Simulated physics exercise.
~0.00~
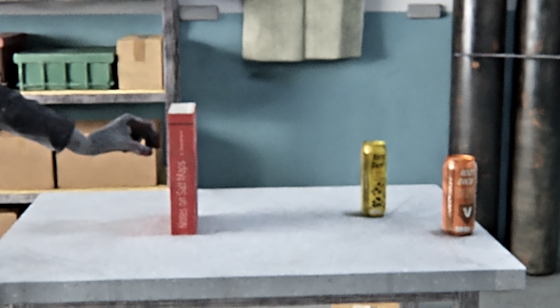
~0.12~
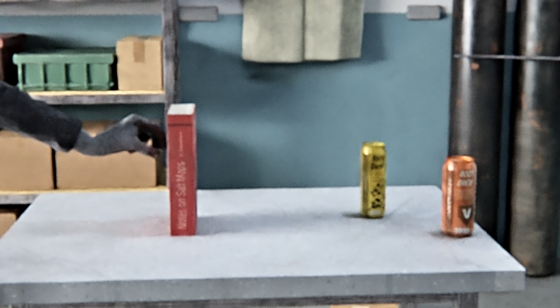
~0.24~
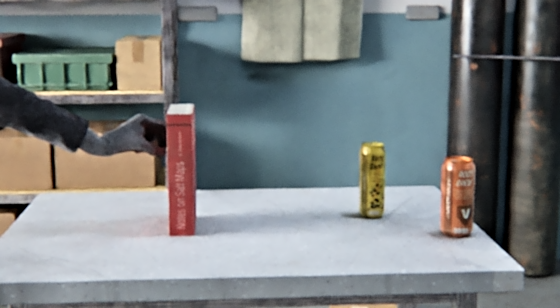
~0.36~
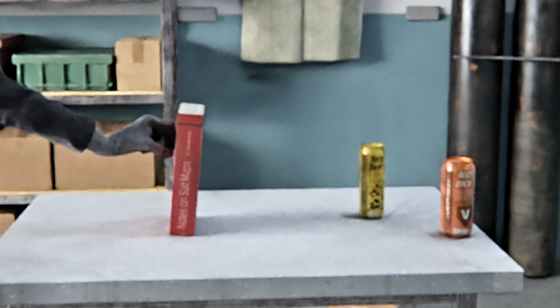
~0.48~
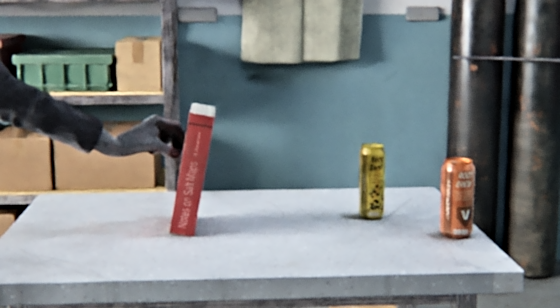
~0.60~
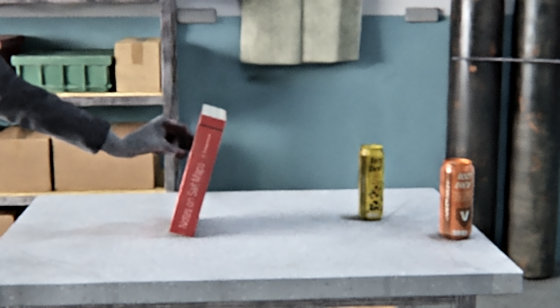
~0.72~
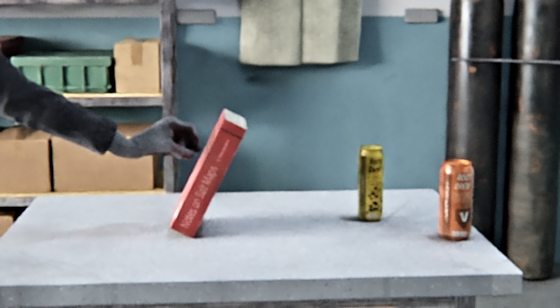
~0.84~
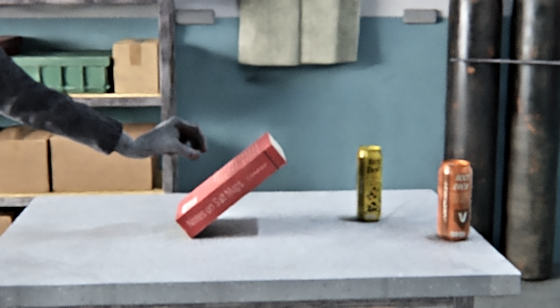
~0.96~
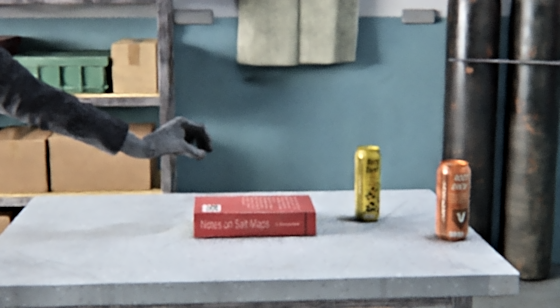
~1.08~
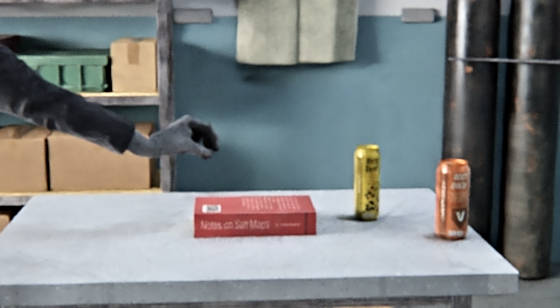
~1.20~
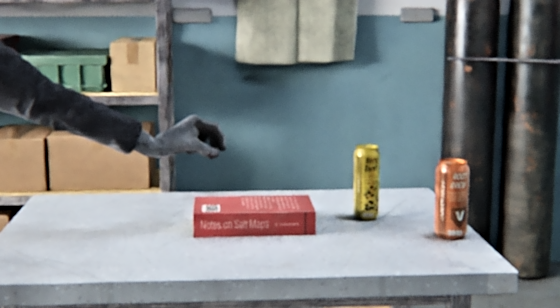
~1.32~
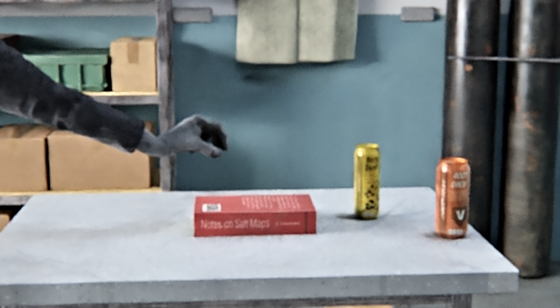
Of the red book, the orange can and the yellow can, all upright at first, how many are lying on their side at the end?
One of them is lying on its side at the end, the red book.
